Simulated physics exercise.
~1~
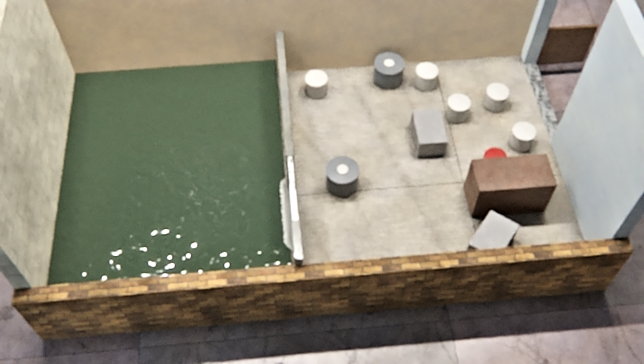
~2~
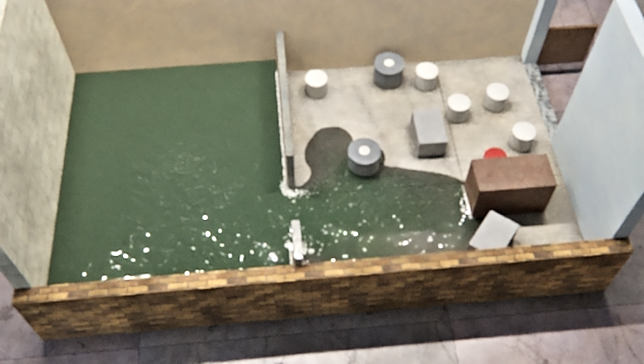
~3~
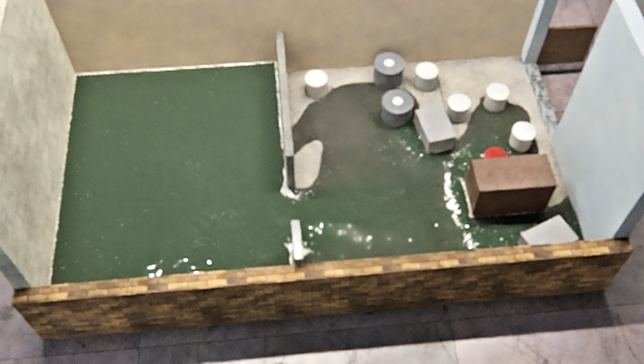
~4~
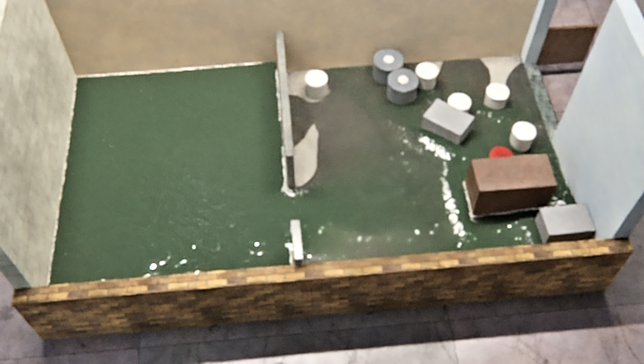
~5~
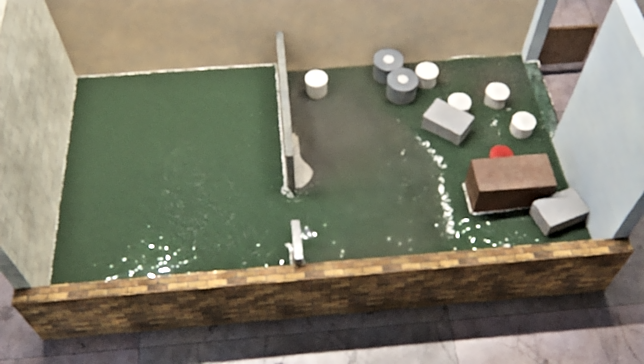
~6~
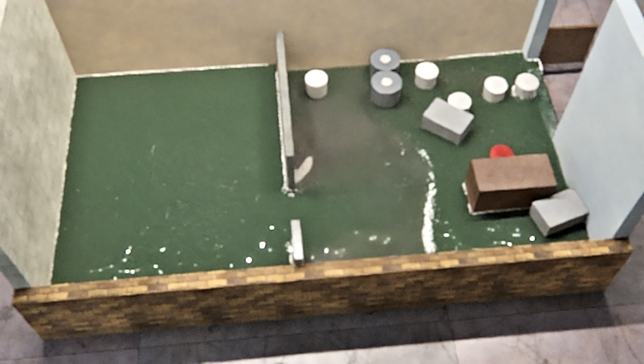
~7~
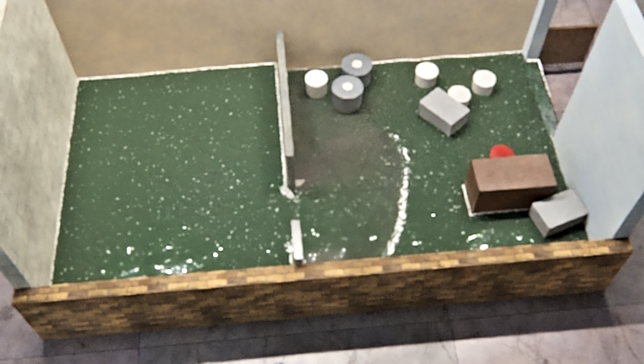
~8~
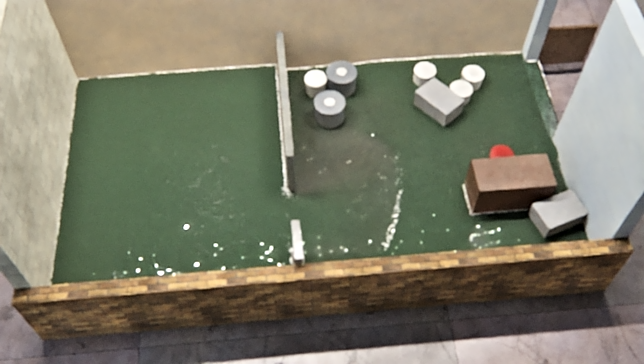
At the start, green water fills the left room while the right room's floor is dry, dotted with white tubs, grey drums, boxes and a red pail. Water pours through a gap in the dividing wall and spreads right, pushing the nearer grey drum toward the back and sliding a pale grey box toward the right wall. As the floor goes under, a white tub on the right drifts to the back corner and then disappears from view. The two grey drums drift left together, ending near the tub by the divider, while the brown box and red pail stay put.
